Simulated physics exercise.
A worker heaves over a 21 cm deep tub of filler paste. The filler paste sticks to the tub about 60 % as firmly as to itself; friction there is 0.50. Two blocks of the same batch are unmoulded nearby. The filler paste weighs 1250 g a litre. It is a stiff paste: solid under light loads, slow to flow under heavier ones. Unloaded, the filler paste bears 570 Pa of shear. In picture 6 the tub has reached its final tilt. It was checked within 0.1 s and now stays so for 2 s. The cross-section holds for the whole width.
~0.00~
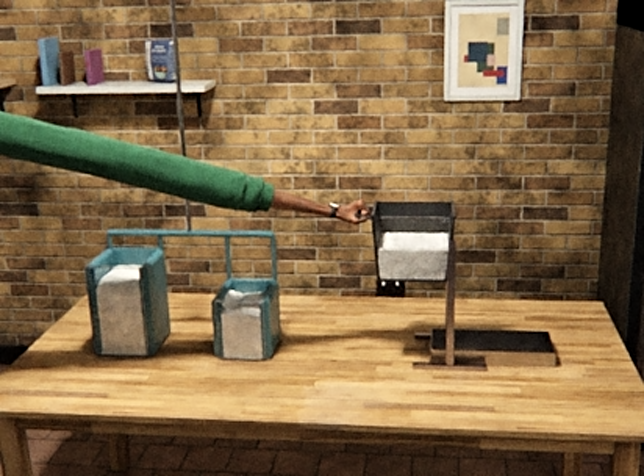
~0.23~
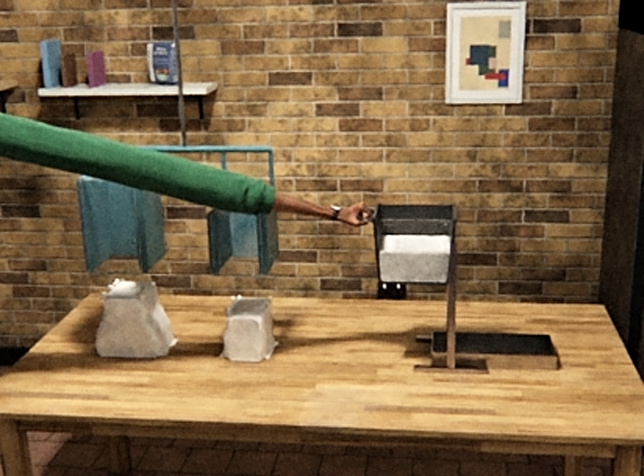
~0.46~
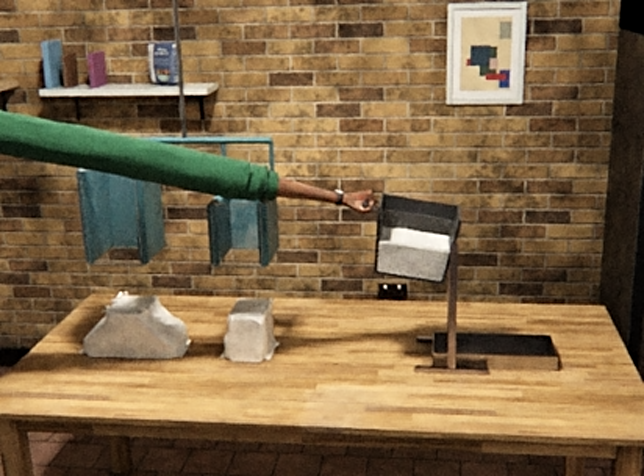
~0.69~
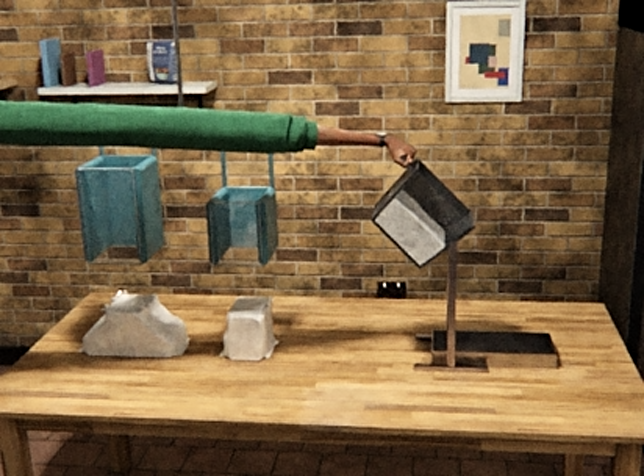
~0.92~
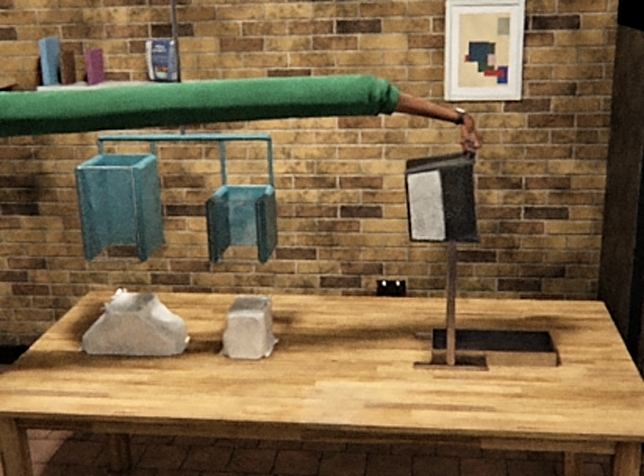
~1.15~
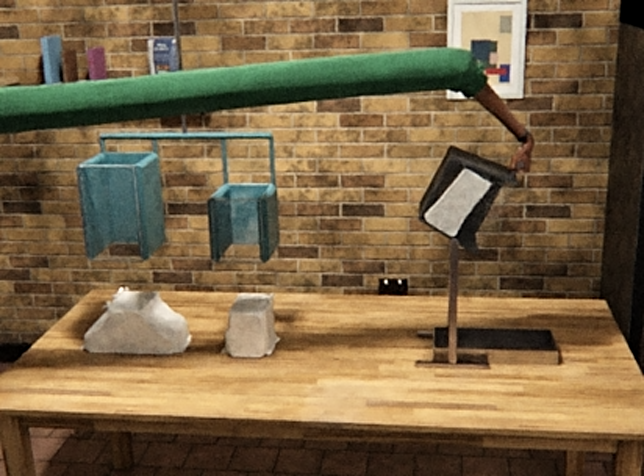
Teal moulds lift off two pale blocks, the larger slumps, and a hand tilts a tub rightward.
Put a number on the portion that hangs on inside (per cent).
Close to 0 per cent.
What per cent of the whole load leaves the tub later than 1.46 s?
Near 0 %.
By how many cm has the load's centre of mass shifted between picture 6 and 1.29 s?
Some 12 cm.
By 1.29 s, the tub is at 117 degrees and holds 69 %.
By 1.46 s, the tub is at 117 degrees and holds 0 %.
By 1.63 s, the tub is at 117 degrees and holds 0 %.
By 1.80 s, the tub is at 117 degrees and holds 0 %.
By 3.15 s, at the end, the tub is at 117 degrees and holds 0 %.
